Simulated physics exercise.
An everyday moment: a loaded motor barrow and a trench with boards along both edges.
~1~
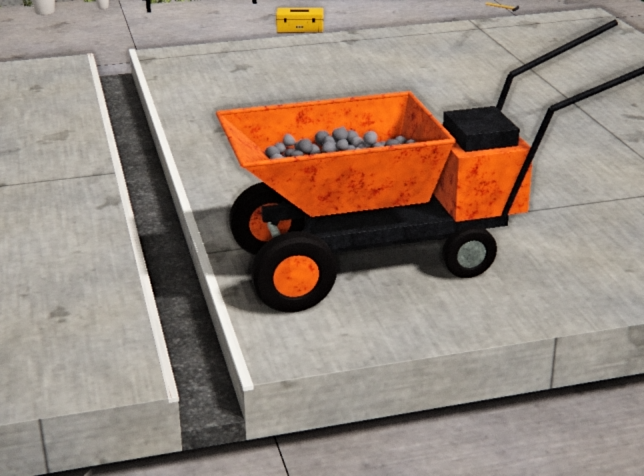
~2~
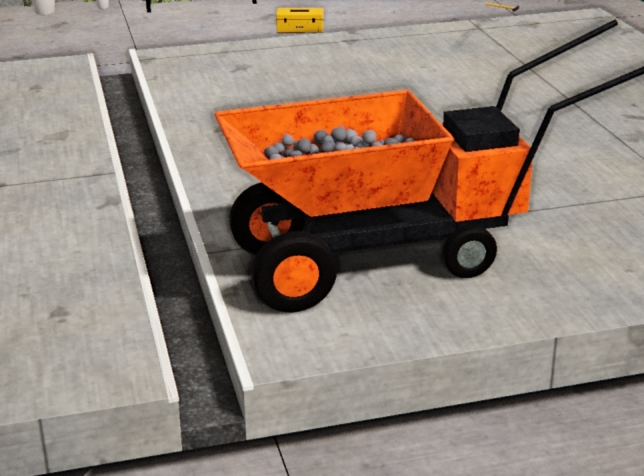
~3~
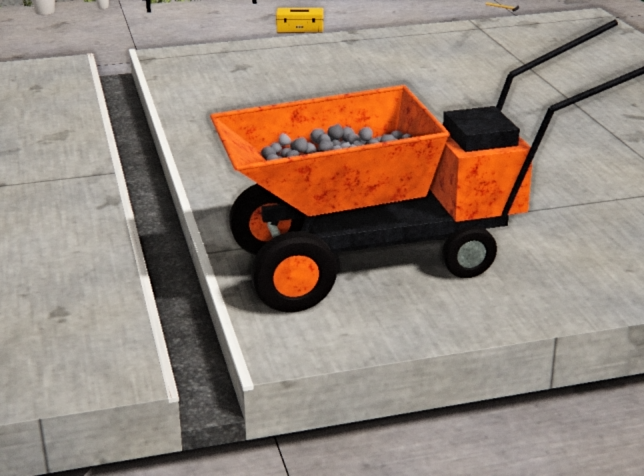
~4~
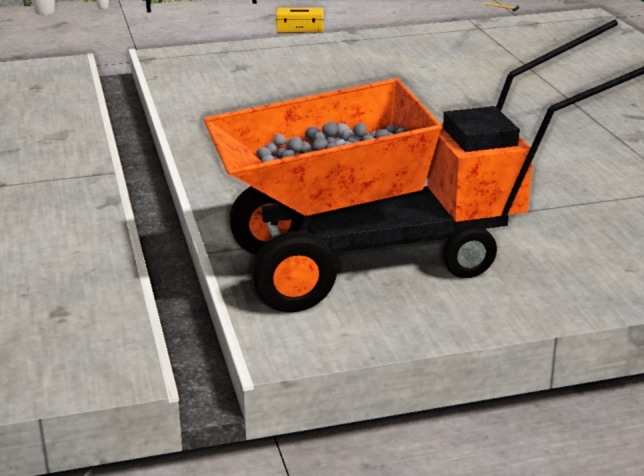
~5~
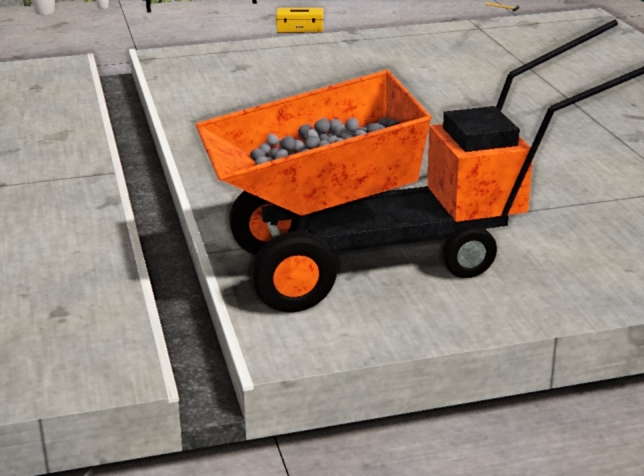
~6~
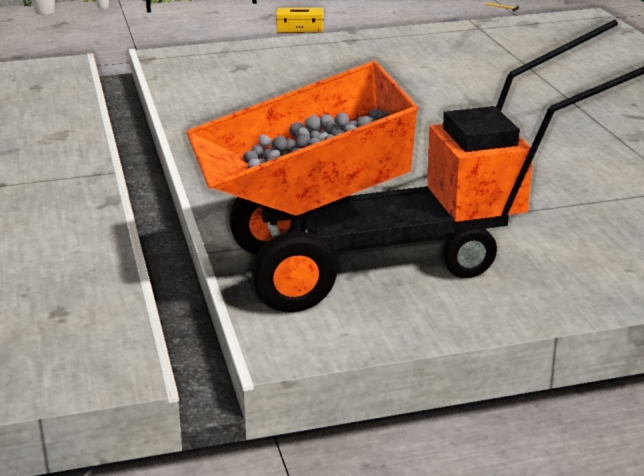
Orange skip of a motor barrow loaded with round grey cobbles tilting gradually forward to the left, beside a board-edged trench.
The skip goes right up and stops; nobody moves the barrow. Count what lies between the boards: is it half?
The trench ends with less than half of it.
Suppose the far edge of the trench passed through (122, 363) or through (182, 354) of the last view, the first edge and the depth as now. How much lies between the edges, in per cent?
In turn 70 and 0 in a hundred.
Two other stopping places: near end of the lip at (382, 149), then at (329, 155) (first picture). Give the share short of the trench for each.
Roughly 40 per cent, and 10 per cent.
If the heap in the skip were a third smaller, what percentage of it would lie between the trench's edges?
Close to 0 per cent.
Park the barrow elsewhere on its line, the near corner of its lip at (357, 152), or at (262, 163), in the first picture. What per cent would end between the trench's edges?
In turn 60 and 30 in a hundred.
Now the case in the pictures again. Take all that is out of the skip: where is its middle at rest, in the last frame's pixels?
Near (86, 299).
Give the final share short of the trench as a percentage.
Close to 0 per cent.
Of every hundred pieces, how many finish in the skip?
Roughly 10 in a hundred.
Shortly afterwards, skip tipped steeply; the whole lot in the skip.
Next, skip tipped right over; near half in the skip; near half beyond it; only a few falling.
Some moments later, skip tipped right over; a little in the skip; only a few in or heaped over the trench; the bulk beyond it.
In the end, skip tipped right over; a little in the skip; only a few in or heaped over the trench; the bulk beyond it.
